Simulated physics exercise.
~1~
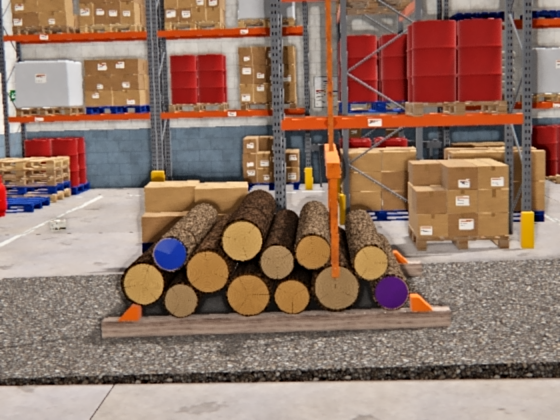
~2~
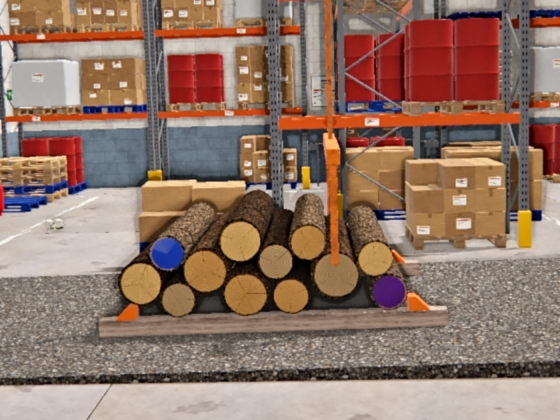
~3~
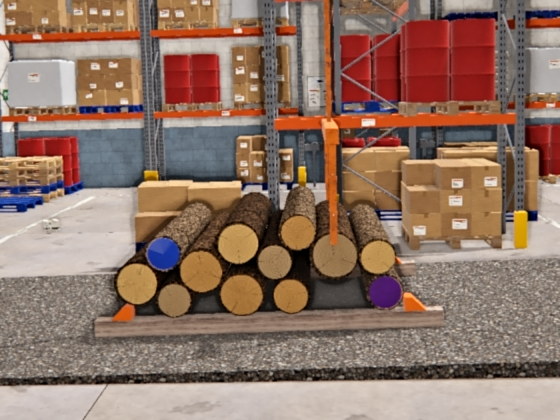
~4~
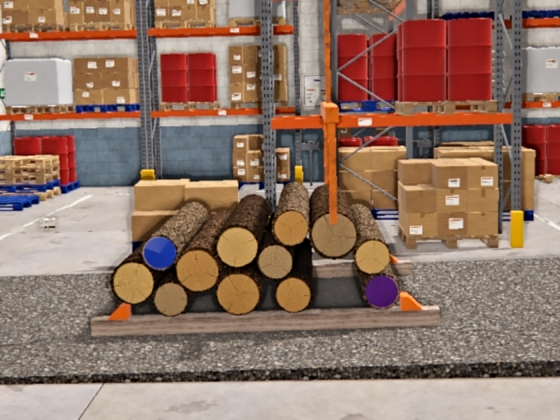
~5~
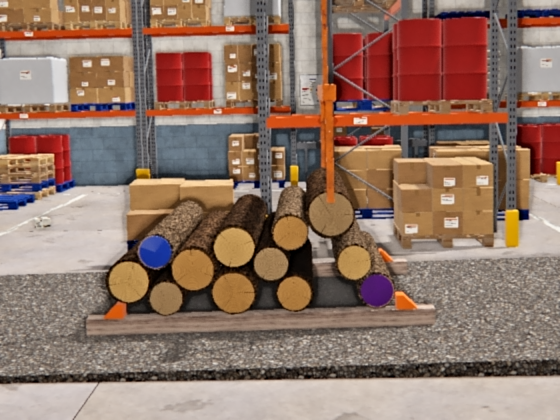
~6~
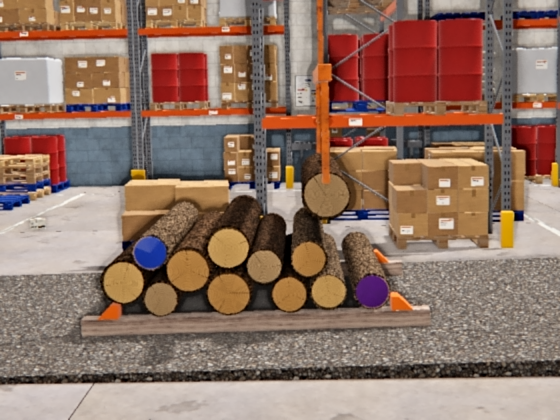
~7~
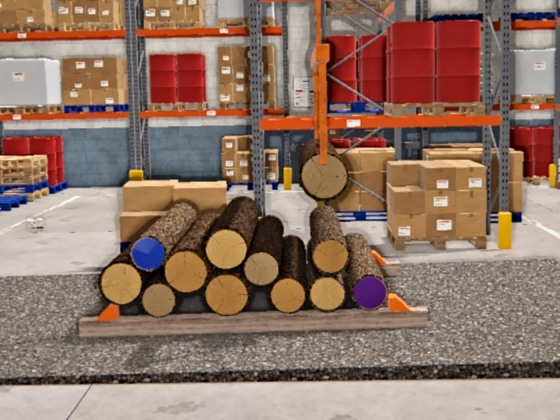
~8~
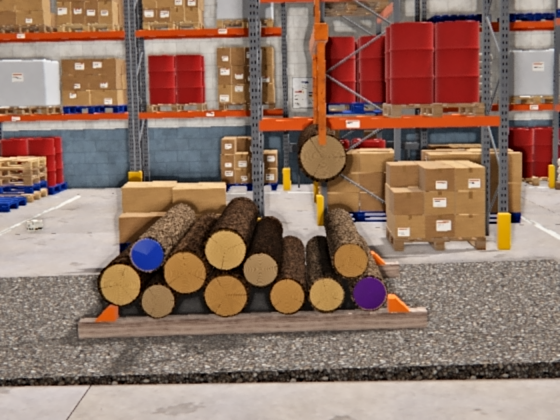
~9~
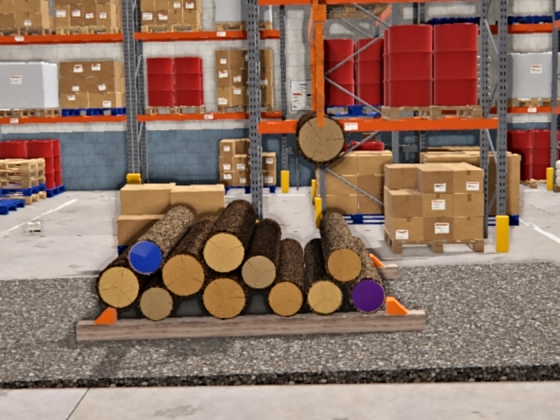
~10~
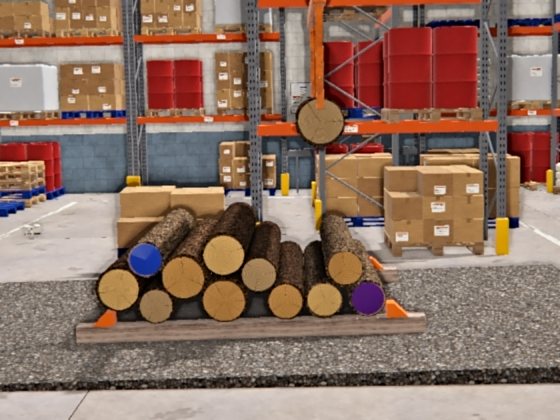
An orange beam hooked onto a log near the right of a stack in a warehouse and lifted it clear, a few neighbouring logs shifting as it rose, and it ended hanging high above the pile while the blue and purple ones stayed put.
